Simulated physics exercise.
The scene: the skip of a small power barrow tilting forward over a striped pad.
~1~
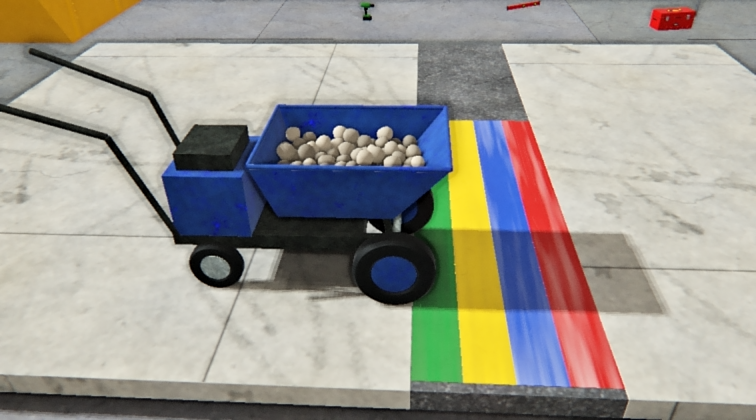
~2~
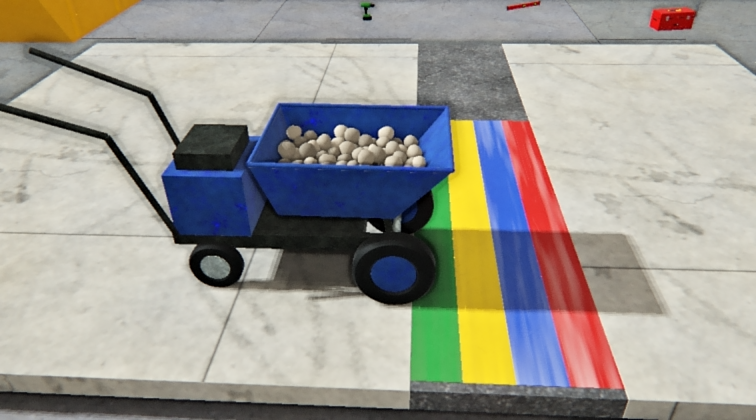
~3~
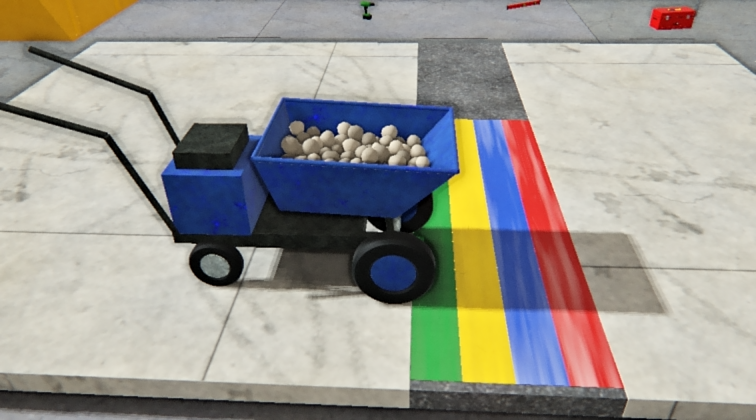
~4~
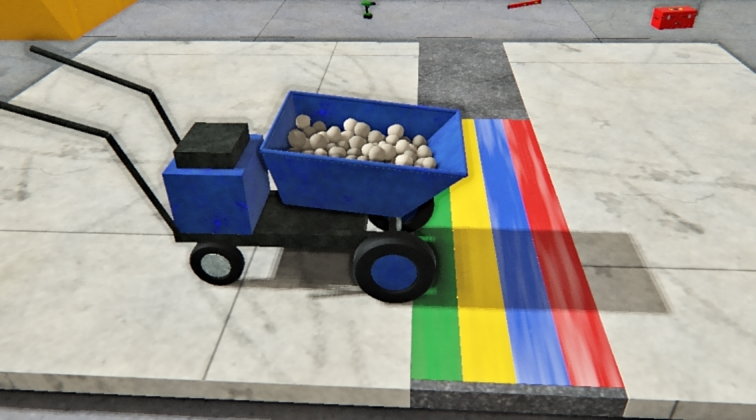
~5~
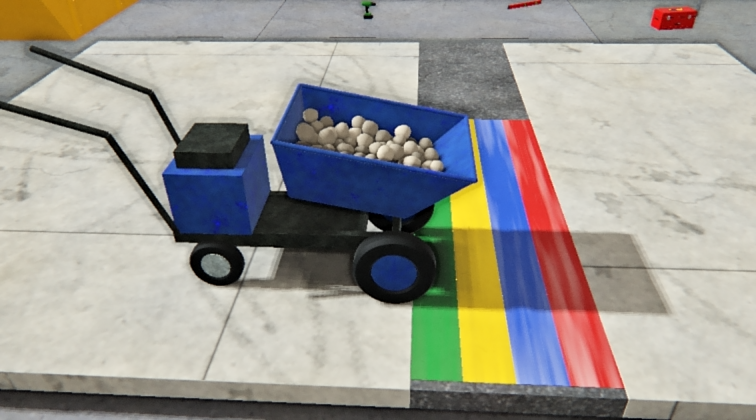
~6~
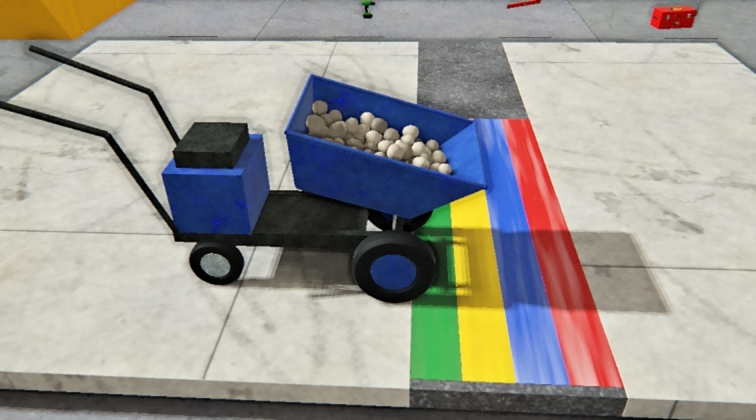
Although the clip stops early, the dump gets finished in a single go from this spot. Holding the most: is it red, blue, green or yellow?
It's red.
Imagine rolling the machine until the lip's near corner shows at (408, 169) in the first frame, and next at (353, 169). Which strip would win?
To begin with the blue one, and after that yellow.
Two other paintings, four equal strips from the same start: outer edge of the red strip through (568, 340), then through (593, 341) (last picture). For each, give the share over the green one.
Shares in order: Close to 0 %; close to 0 %.
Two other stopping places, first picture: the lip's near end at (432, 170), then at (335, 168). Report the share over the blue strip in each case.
You'd see close to 30 per cent the first time and close to 10 per cent the next.
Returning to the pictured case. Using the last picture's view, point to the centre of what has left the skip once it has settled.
Resting centre, last frame: Roughly (563, 258).
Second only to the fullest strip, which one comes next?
That would be that blue strip, in second.
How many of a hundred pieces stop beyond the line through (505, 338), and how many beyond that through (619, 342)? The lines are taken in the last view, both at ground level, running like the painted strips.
The first gives 90 %, the second 20 %.
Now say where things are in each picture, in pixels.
The first picture shows lip of the skip (451, 170), level; top of the load (352, 168), river pebbles; green strip (436, 332); yellow strip (484, 334); blue strip (533, 335); red strip (582, 337).
The second picture shows lip of the skip (452, 171), level; top of the load (353, 167).
The third picture shows lip of the skip (457, 172), tipped barely; top of the load (330, 158).
The fourth picture shows lip of the skip (466, 175), tipped a little; top of the load (337, 154).
The fifth picture shows lip of the skip (475, 181), tipped a little; top of the load (328, 152).
The sixth picture shows lip of the skip (485, 188), tipped clearly; top of the load (325, 144); green strip (435, 330); yellow strip (484, 332); blue strip (533, 334); red strip (582, 336).
Just after the last frame, skip tipped steeply; every one in the skip.
A moment on, skip tipped right over; the larger part in the skip; about a tenth over the blue strip; about a tenth over the red strip.
Further on, skip tipped right over; roughly a quarter in the skip; roughly a quarter over the blue strip; roughly a third over the red strip; roughly a quarter off the paint.
When it is over, skip tipped right over; about a tenth in the skip; not one over the green strip; not one over the yellow strip; roughly a quarter over the blue strip; roughly a third over the red strip; roughly a quarter off the paint.
